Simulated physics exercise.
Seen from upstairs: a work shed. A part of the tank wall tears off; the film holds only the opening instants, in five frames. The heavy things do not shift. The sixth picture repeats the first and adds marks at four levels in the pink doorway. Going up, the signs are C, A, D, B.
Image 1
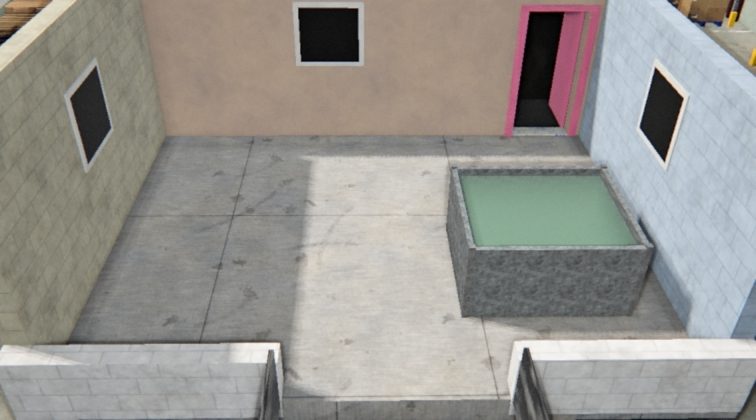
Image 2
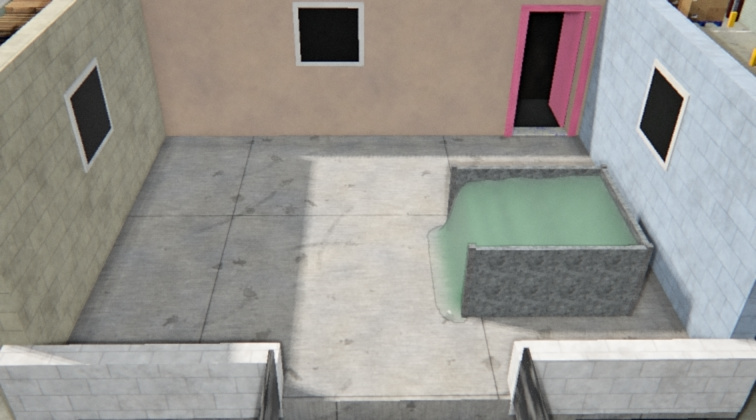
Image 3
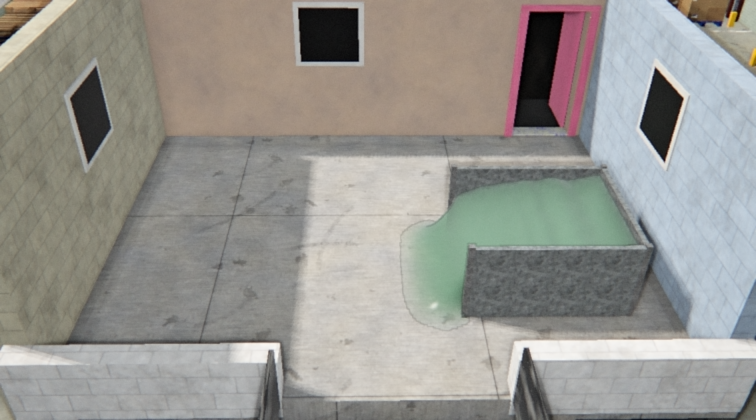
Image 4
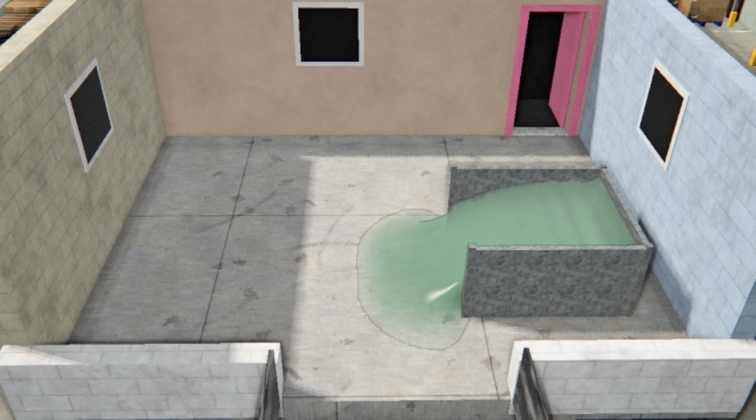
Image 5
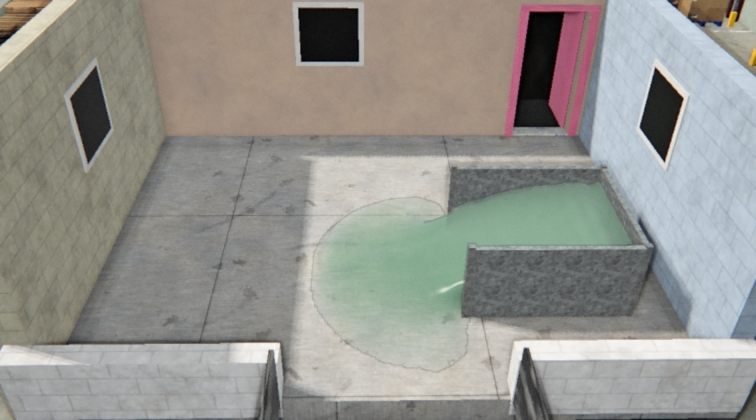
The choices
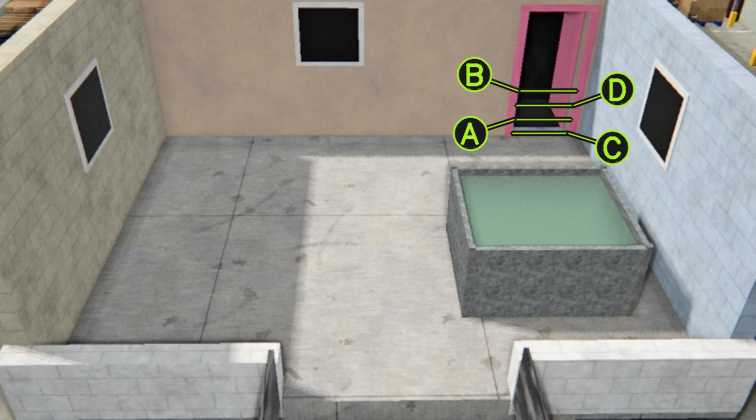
In the video, green water sits in a gray stone tank in a walled yard with a pink doorway; the tank's left side disappears, and the water pours out leftward, spreading across the concrete floor in a widening rounded pool.
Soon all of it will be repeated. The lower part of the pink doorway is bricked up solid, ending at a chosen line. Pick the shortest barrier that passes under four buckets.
A will do.
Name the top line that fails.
That is line C.
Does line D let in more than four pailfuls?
No, not at all.
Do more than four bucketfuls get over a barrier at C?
Yes, that goes wrong.
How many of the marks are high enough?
Three of the four.
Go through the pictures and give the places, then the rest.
In the first picture, water in the tank at rest, its middle at (543, 210); foot of the pink doorway at (539, 135); open gate at (398, 338).
In the second picture, 2 % of the ground under water, visible out to (462, 319).
In the third picture, 4 % of the ground under water, visible out to (423, 226).
In the fourth picture, 8 % of the ground under water, visible out to (385, 318).
In the fifth picture, 13 % of the ground under water, visible out to (329, 236).
In lime, A at (542, 119); B at (547, 90); C at (540, 133); D at (545, 105); from the bottom up C, A, D, B.
With A, nothing gets over.
With B, nothing gets over.
With C, about 9 bucketfuls get in.
With D, nothing gets over.
